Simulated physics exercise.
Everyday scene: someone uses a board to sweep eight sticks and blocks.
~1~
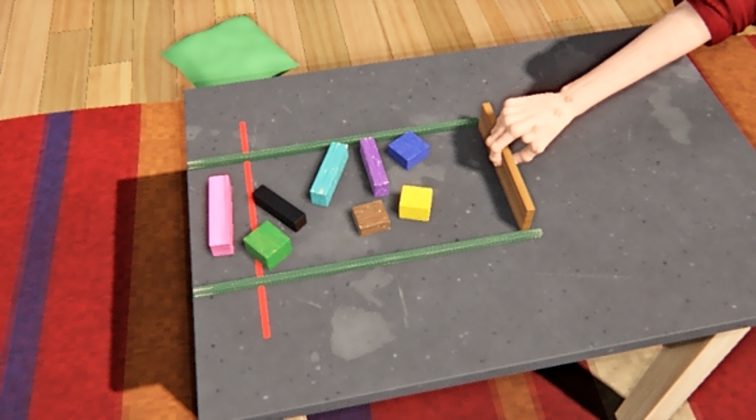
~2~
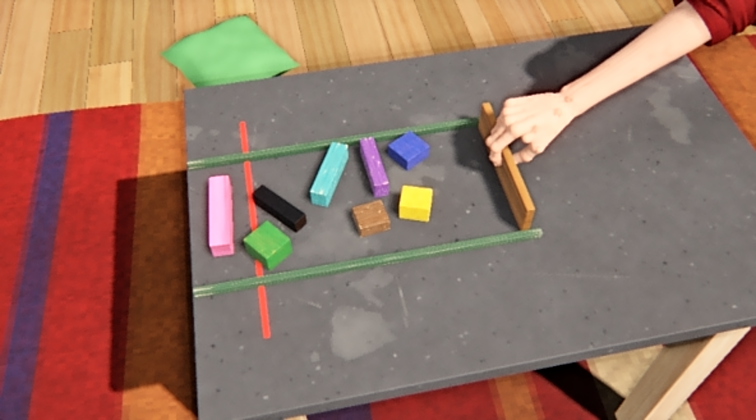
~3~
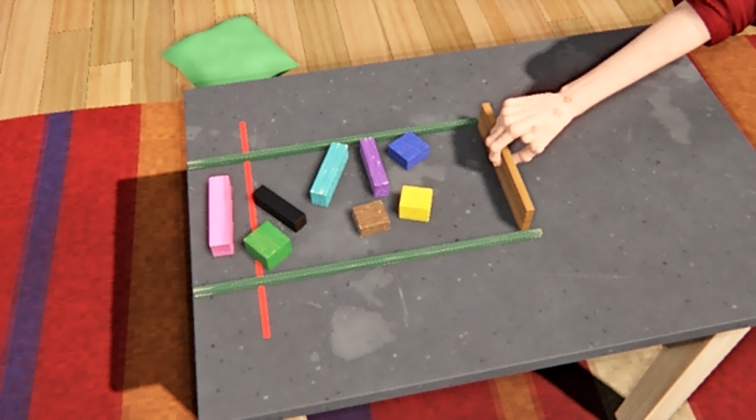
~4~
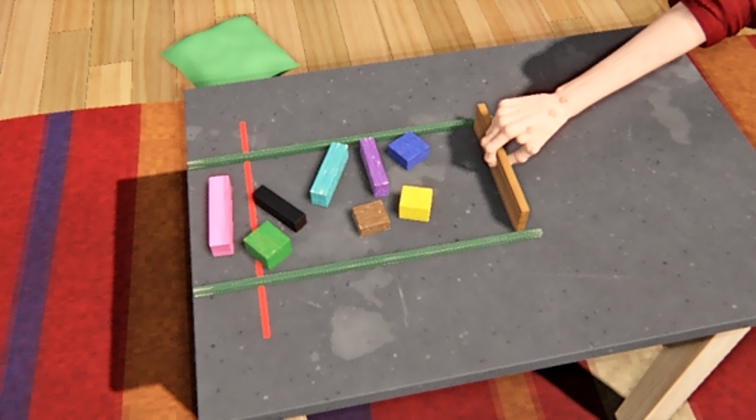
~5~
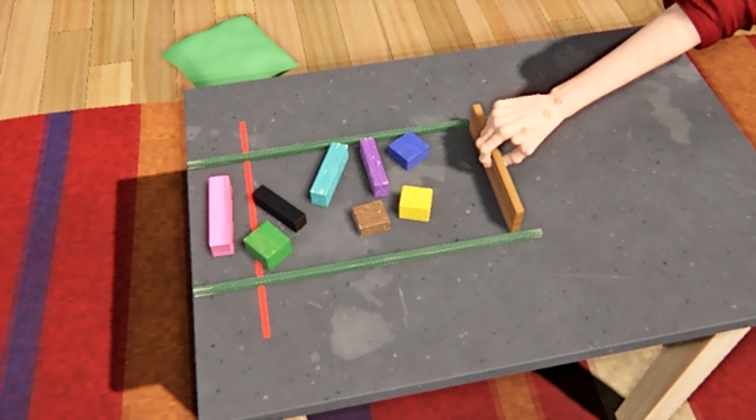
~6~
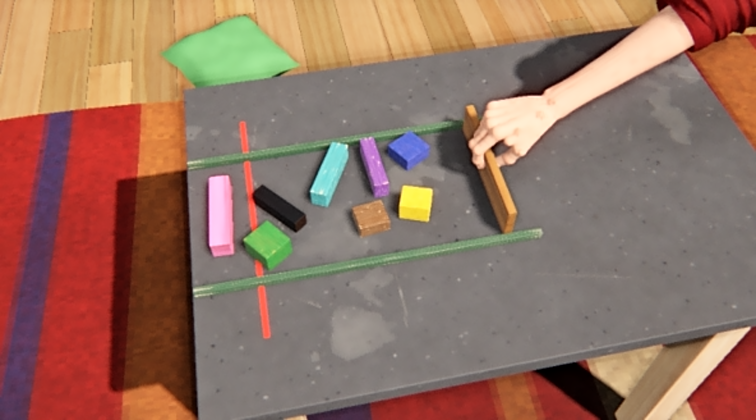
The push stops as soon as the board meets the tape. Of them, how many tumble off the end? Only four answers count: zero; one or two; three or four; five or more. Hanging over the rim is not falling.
My answer: One or two.
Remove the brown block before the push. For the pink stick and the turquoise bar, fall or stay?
I'd say the pink stick ends up down, while the turquoise bar stays where it is.
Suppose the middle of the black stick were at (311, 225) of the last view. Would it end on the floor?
That black stick heads down.
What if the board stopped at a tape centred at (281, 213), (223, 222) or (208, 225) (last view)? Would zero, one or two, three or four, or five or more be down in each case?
Counts as listed: No fall at all / 3 or 4 / five or over.
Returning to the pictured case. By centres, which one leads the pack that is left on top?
Answer: The brown block.
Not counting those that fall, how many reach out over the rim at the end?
I make it 1.
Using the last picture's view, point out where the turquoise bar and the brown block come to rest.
I'd put one close to (215, 206) and the other close to (209, 242).
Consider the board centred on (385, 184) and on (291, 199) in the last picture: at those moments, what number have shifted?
The count is 5 at the first point and 8 at the second.
Soon after, none off yet; pink stick at rest near (221, 215); green block at rest near (268, 246); black stick at rest near (279, 208).
At rest, the number that fall off is one or two; fallen, black stick and pink stick.
